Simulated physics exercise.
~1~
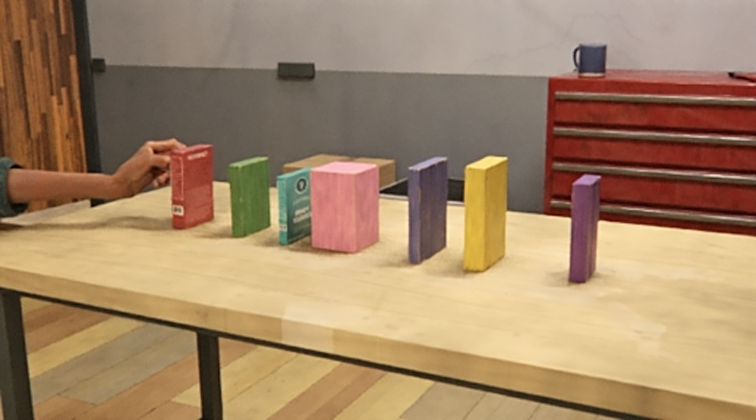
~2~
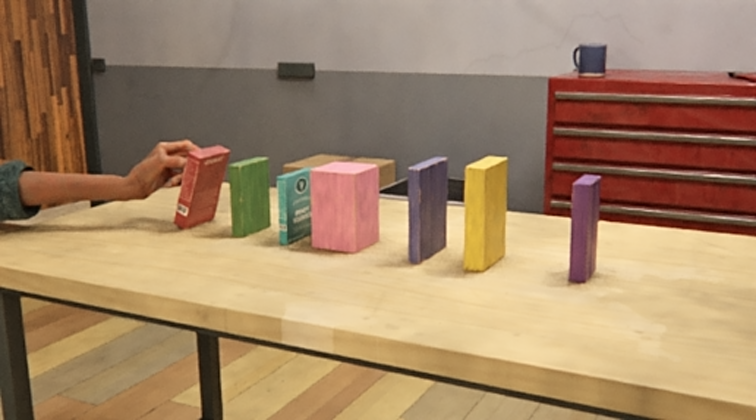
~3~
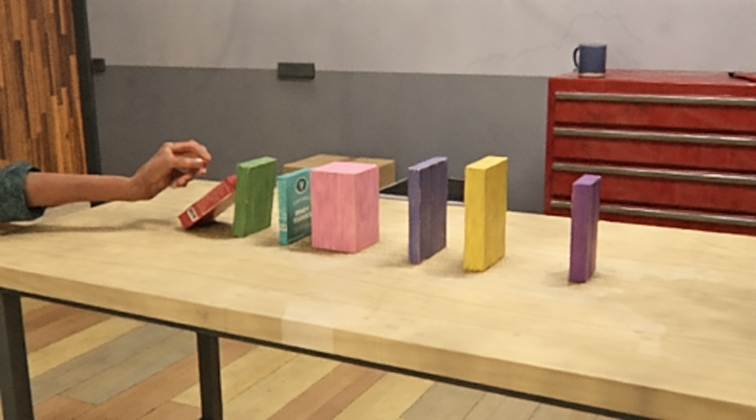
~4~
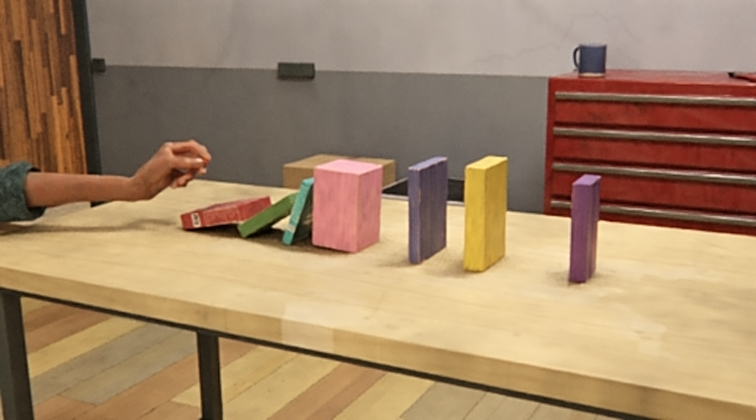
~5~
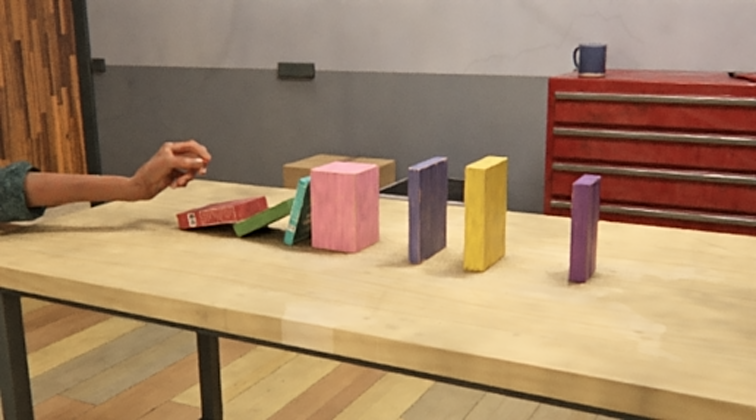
On a wooden tabletop, a hand tipping a red packet, toppling a green board and leaving a turquoise packet leaning on an unmoved pink block.
